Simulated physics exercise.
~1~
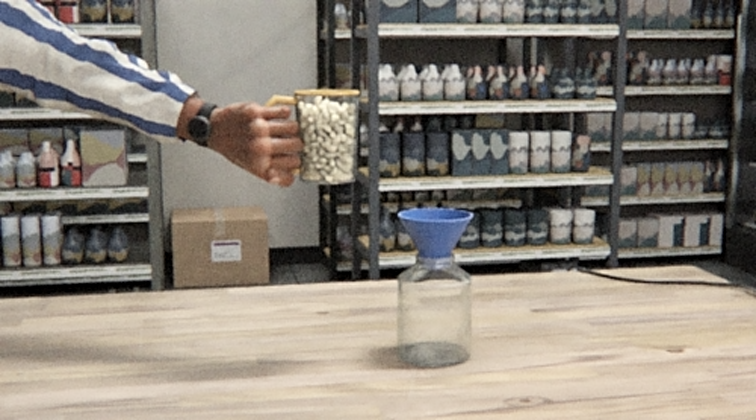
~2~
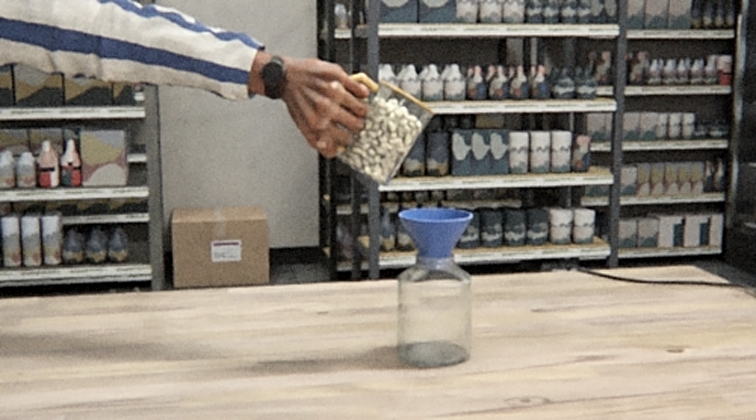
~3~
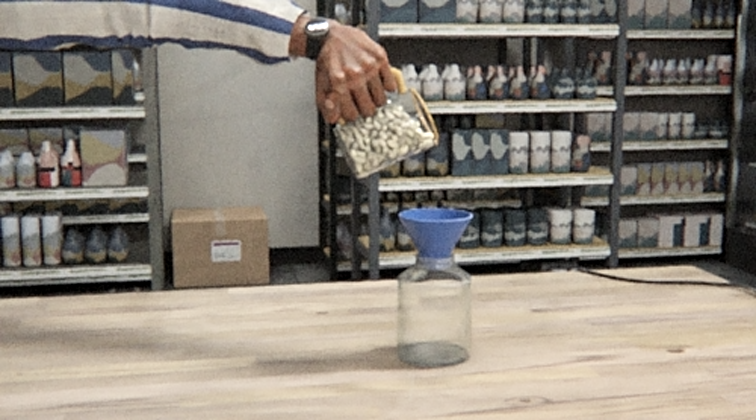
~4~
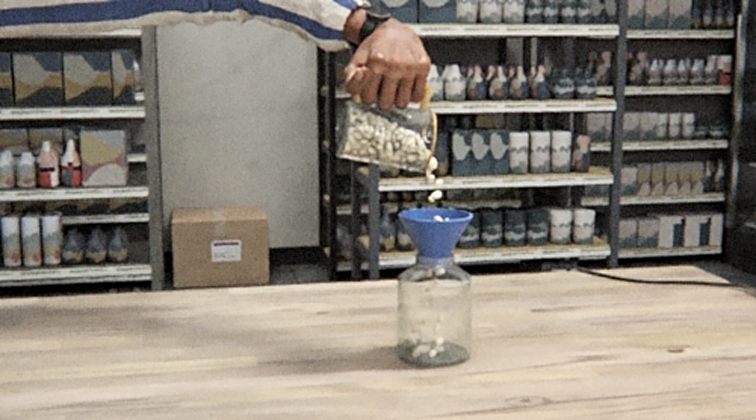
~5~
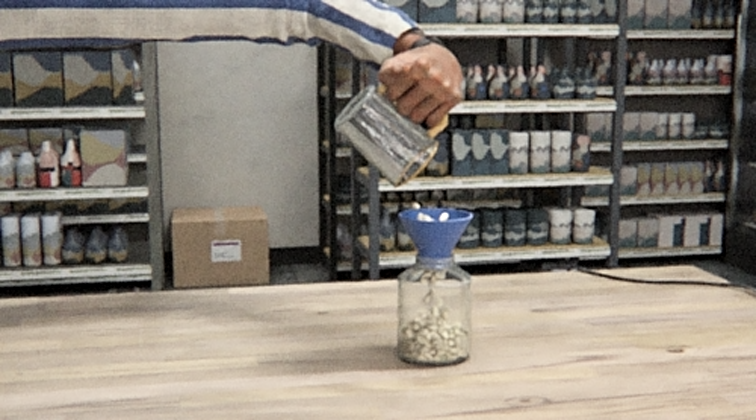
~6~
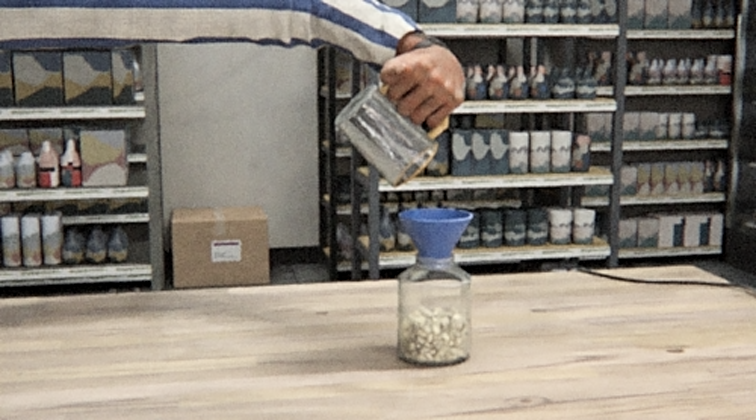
A hand in a striped sleeve moved a clear cup of white beans to the right and tipped it over a blue funnel, sending the beans down into a glass jar until the cup and funnel were empty and the beans lay inside.
